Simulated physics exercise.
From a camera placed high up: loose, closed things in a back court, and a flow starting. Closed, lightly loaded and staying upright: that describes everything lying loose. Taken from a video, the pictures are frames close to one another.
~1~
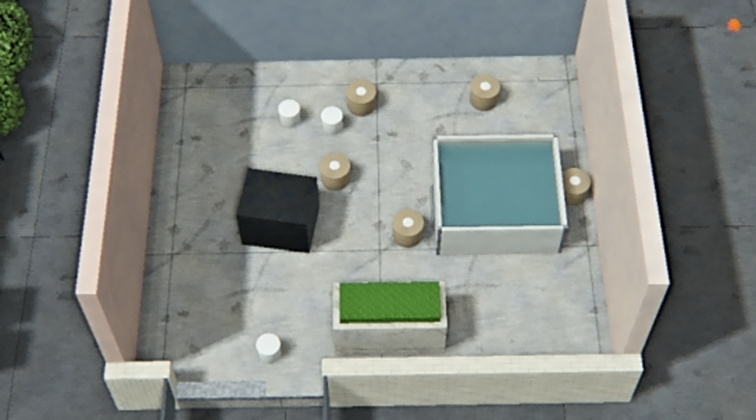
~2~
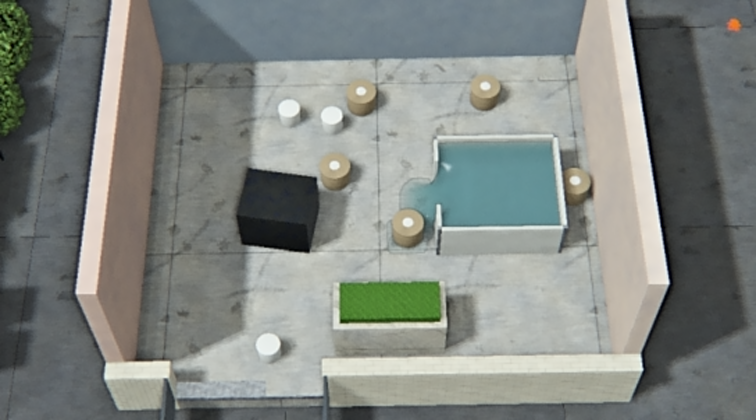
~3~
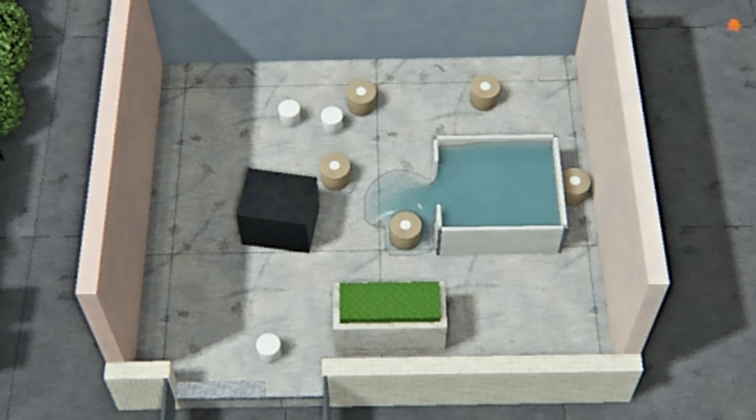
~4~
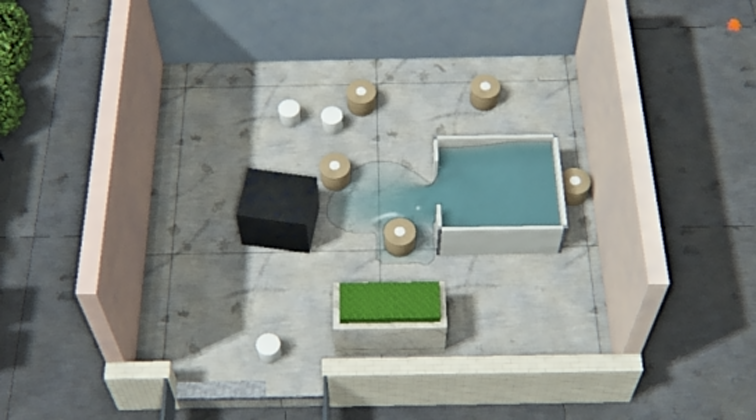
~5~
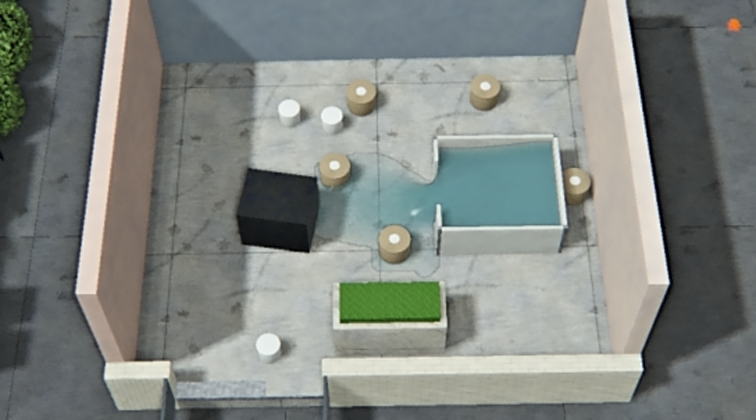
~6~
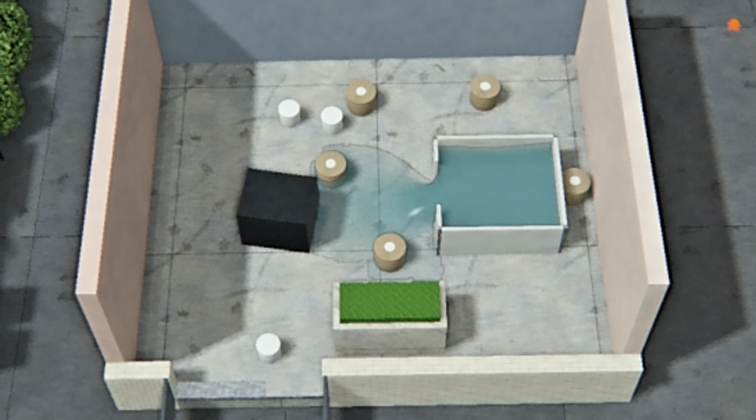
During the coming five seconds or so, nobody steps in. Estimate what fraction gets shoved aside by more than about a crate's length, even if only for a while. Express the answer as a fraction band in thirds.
Fraction band: 1/3 to 2/3.
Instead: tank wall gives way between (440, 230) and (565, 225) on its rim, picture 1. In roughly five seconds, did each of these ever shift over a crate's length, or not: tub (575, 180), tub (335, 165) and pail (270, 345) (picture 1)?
Travels that far, falls short, travels that far.
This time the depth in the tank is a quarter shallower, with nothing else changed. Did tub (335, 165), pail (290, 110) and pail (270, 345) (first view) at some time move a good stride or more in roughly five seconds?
Order as given: Displaced that much; displaced that much; displaced that much.
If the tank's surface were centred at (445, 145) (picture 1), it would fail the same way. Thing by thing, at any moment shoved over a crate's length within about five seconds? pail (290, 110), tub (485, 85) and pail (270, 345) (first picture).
Lab note - in sequence: Displaced that much; less than that; less than that.
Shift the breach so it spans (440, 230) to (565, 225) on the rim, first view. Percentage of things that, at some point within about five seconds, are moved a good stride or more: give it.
Roughly 20 %.
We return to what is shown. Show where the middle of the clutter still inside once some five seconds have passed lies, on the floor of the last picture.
The average lies close to (368, 132).
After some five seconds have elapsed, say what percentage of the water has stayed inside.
Looks like about 88 per cent of the water.
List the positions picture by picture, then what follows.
A tub at (408, 223), on the bottom; a tub at (335, 166), on the bottom; 0 of 8 have shifted, in the first frame.
A tub at (408, 223) rests on the ground; a tub at (335, 166) rests on the ground; 0 of 8 have shifted, in the second frame.
A tub at (406, 225) rests on the ground, close to its start; a tub at (335, 166) rests on the ground; 1 of 8 have shifted, in the third frame.
A tub at (400, 232), on the bottom, close to its start; a tub at (335, 166), on the bottom; 1 of 8 have shifted, in the fourth frame.
A tub at (395, 239) rests on the ground, a stride from its start; a tub at (335, 166), on the bottom; 1 of 8 have shifted, in the fifth frame.
A tub at (390, 247), on the bottom, a stride from its start; a tub at (331, 164) rests on the ground, close to its start; 2 of 8 have shifted, in the sixth frame.
A moment on, 2 of 8 are well off their spots; 0 afloat.
Next, 5 of 8 are well off their spots; 0 afloat.
Later, 5 of 8 are well off their spots; 2 afloat.
In the end, 5 of 8 are well off their spots, and 5 have been at some point; 2 afloat.
